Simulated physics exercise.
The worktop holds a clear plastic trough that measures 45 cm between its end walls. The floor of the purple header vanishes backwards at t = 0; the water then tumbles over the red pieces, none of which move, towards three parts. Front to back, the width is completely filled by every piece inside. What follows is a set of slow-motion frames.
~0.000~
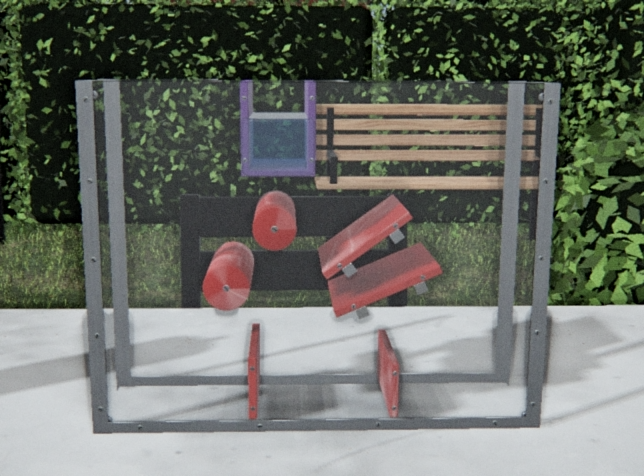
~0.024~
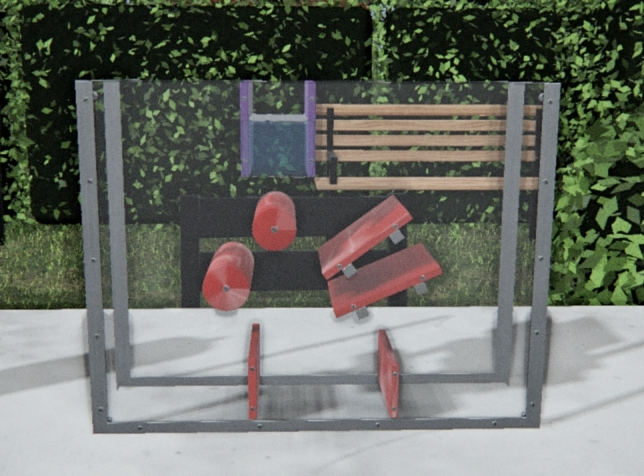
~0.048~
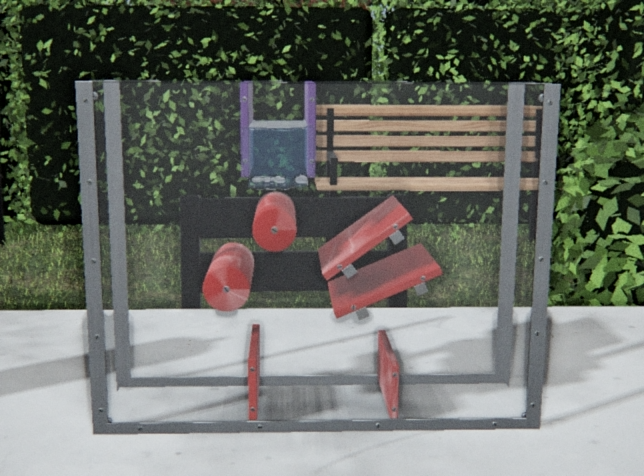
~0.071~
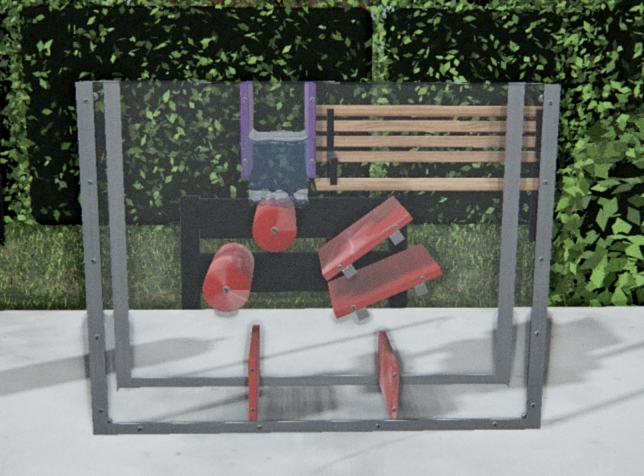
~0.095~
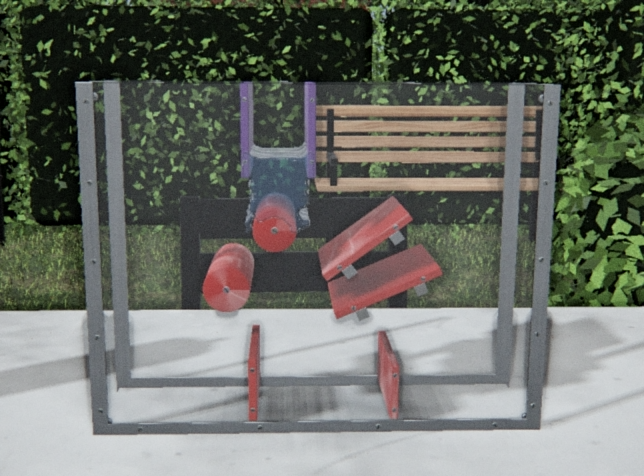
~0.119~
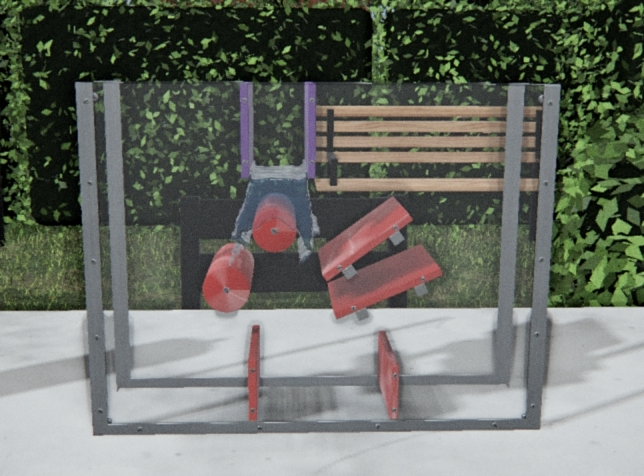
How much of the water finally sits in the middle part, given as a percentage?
I would say roughly 65 per cent of it.
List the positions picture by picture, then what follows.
In the first picture, the lowest water is at (260, 170); its top is at (288, 121); the piece under the header is centred near (274, 229); divider tops at (252, 360) and (395, 366).
In the second picture, the lowest water is at (271, 177); its top is at (282, 122).
In the third picture, the lowest water is at (268, 188); its top is at (303, 129).
In the fourth picture, the lowest water is at (261, 205); its top is at (277, 142); below the header it spans (250, 182) to (307, 182).
In the fifth picture, the lowest water is at (299, 229); its top is at (304, 159); below the header it spans (248, 224) to (307, 200).
In the sixth picture, the lowest water is at (305, 259); its top is at (283, 180); below the header it spans (236, 237) to (313, 249).
After 0.22 s 79 per cent has yet to come down; below, left 3, middle 19, right 0.
After 0.36 s 21 per cent has yet to come down; below, left 26, middle 53, right 0.
After 0.69 s 0 per cent has yet to come down; below, left 29, middle 65, right 5.
In the end the left part holds 29, the middle 65 and the right 5 per cent.
